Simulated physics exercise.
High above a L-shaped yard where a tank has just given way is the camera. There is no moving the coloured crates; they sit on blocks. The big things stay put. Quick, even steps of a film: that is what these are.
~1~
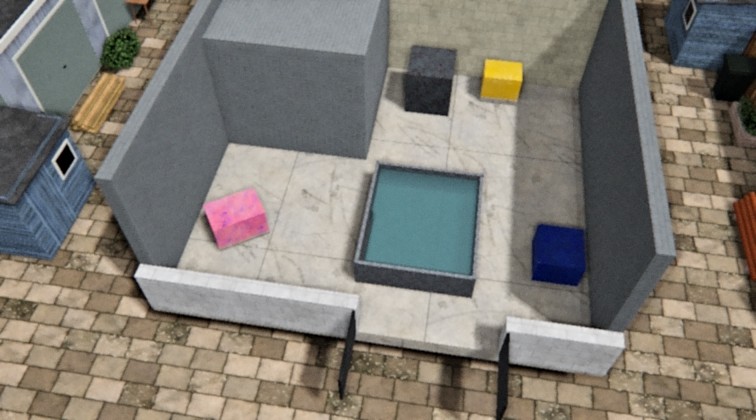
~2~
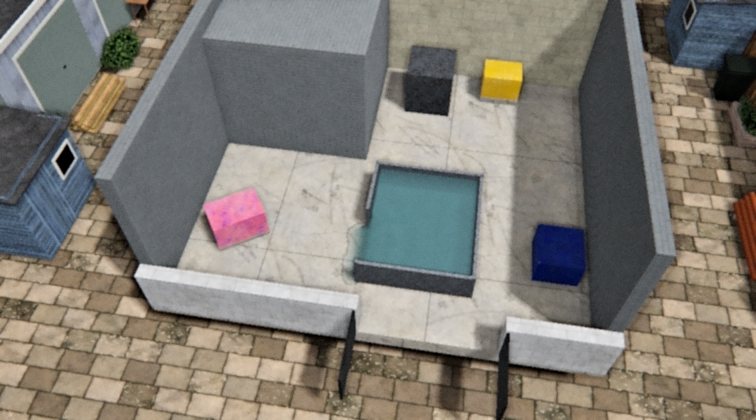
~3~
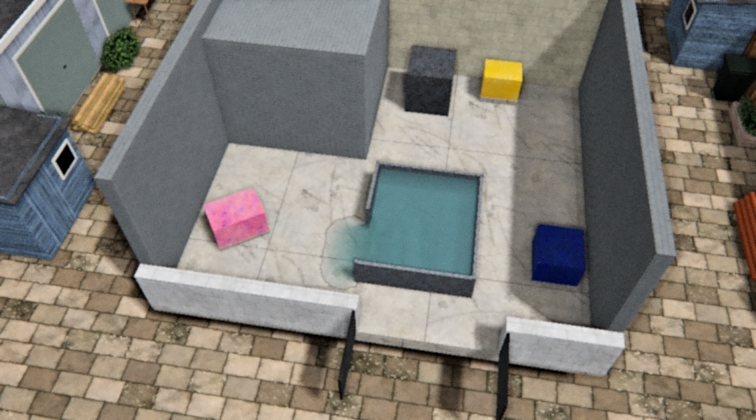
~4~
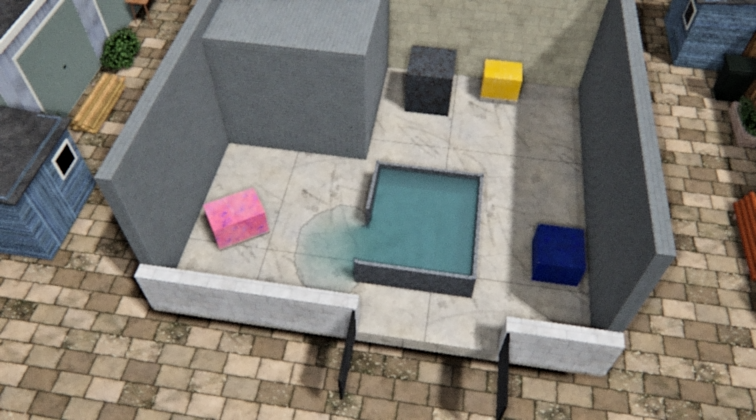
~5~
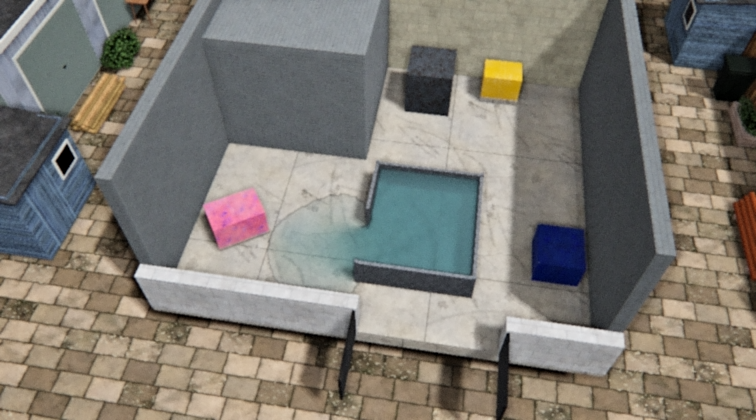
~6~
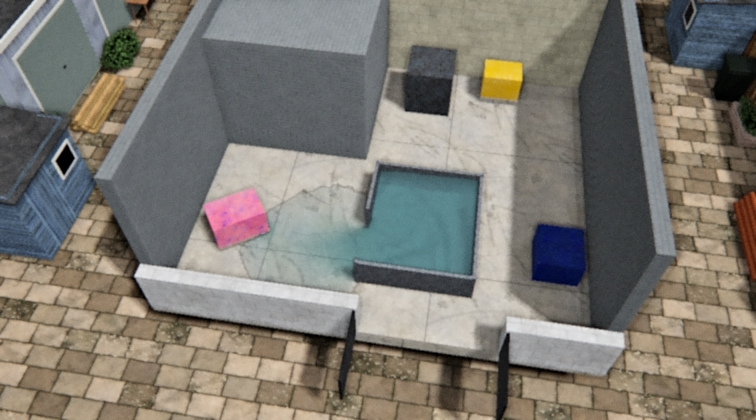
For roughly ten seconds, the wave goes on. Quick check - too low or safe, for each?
Pink crate too low; yellow crate safe; blue crate too low.
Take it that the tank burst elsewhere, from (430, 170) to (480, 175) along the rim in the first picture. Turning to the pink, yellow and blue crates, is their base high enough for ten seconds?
Note: Pink is never reached; yellow gets flooded; blue gets flooded.
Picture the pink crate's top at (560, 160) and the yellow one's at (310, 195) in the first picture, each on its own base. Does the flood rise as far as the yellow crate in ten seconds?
Yellow is reached.
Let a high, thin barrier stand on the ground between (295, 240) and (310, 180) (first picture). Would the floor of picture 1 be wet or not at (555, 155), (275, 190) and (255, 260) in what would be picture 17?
First unwetted, then unwetted, then inundated.
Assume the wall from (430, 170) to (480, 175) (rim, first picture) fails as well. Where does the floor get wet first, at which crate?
It's the yellow one.
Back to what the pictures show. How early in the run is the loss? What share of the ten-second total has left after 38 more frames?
Share gone by then: About 10 %.
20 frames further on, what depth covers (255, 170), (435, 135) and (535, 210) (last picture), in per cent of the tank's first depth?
I'd say around 40 per cent, then 0 per cent, then 0 per cent.
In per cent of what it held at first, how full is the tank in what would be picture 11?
Near 72 in a hundred.
A moment on, water covers 20 % of the floor; the pink crate water round its plinth, the yellow crate not reached, the blue crate not reached.
Next, water covers 25 % of the floor; the pink crate water round its plinth, the yellow crate not reached, the blue crate not reached.
Then, water covers 30 % of the floor; the pink crate water round its plinth, the yellow crate not reached, the blue crate not reached.
Later, water covers 50 % of the floor; the pink crate water round its plinth, the yellow crate not reached, the blue crate not reached.
In the end, water covers 85 % of the floor; the pink crate was topped, the yellow crate stayed above the water, the blue crate was topped.
